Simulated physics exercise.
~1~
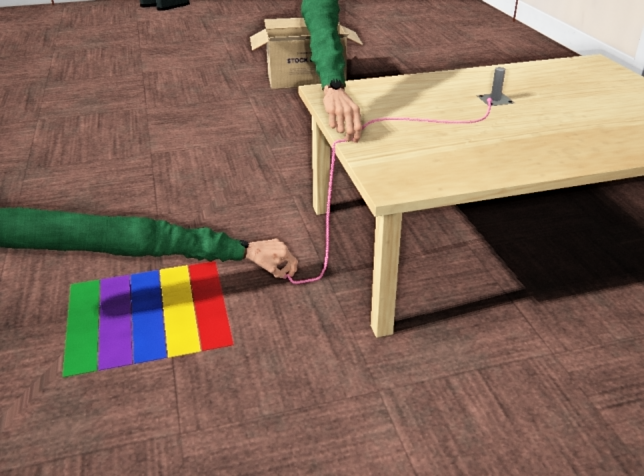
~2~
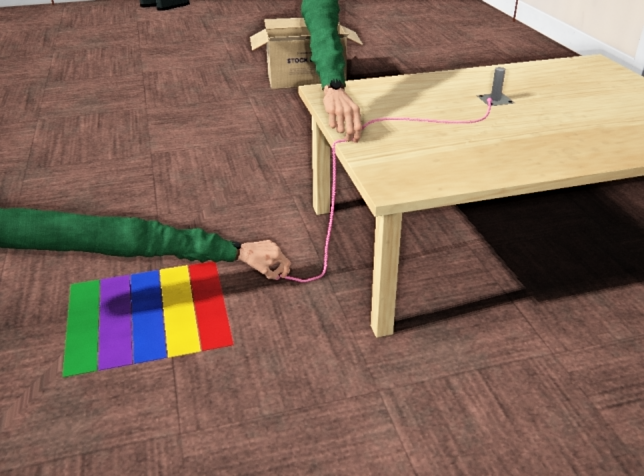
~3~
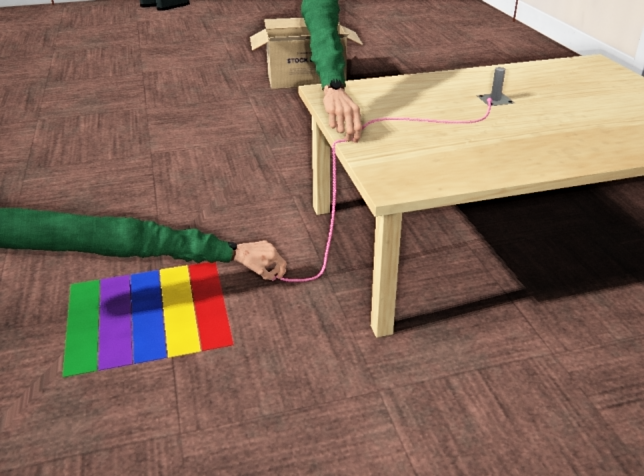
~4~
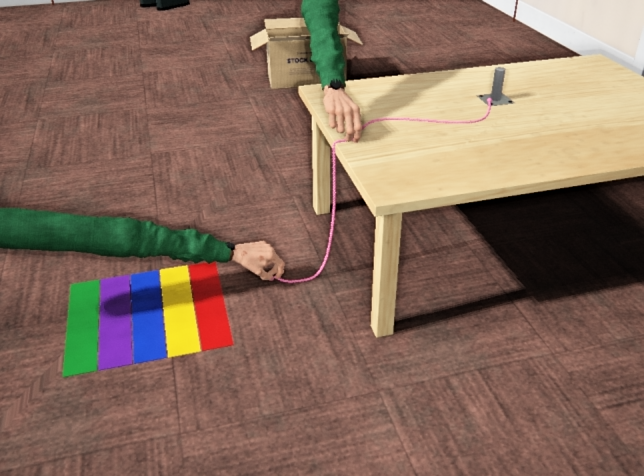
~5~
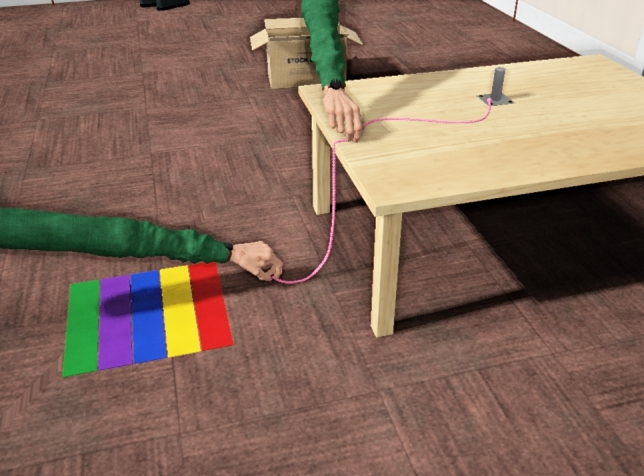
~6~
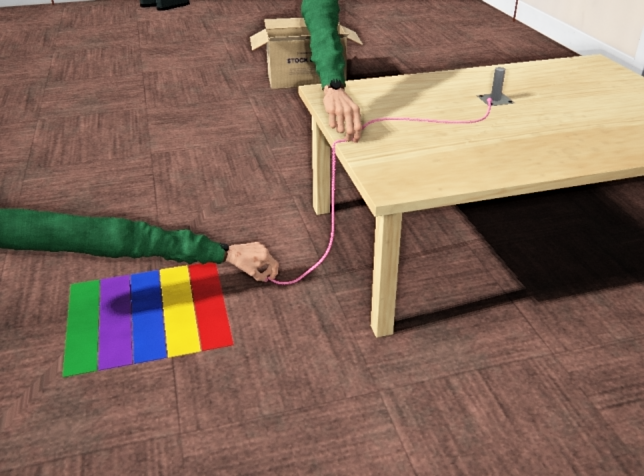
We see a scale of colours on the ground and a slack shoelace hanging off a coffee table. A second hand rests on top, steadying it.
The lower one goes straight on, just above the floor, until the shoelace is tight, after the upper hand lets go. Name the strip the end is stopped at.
Blue.
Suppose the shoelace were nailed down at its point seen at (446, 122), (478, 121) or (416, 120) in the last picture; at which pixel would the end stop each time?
First try (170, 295), second try (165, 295), third try (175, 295).
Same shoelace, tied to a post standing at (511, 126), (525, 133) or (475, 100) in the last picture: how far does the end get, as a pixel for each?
The three places are (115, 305), (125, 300) and (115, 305), in that order.
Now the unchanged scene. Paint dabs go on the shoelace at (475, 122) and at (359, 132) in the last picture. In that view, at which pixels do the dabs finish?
To (440, 111) for the first and to (329, 143) for the second.
A little later, end near (200, 289); over red.
Next, end near (162, 296); over yellow.
When it is tight, end near (142, 299); over blue. The blue one.
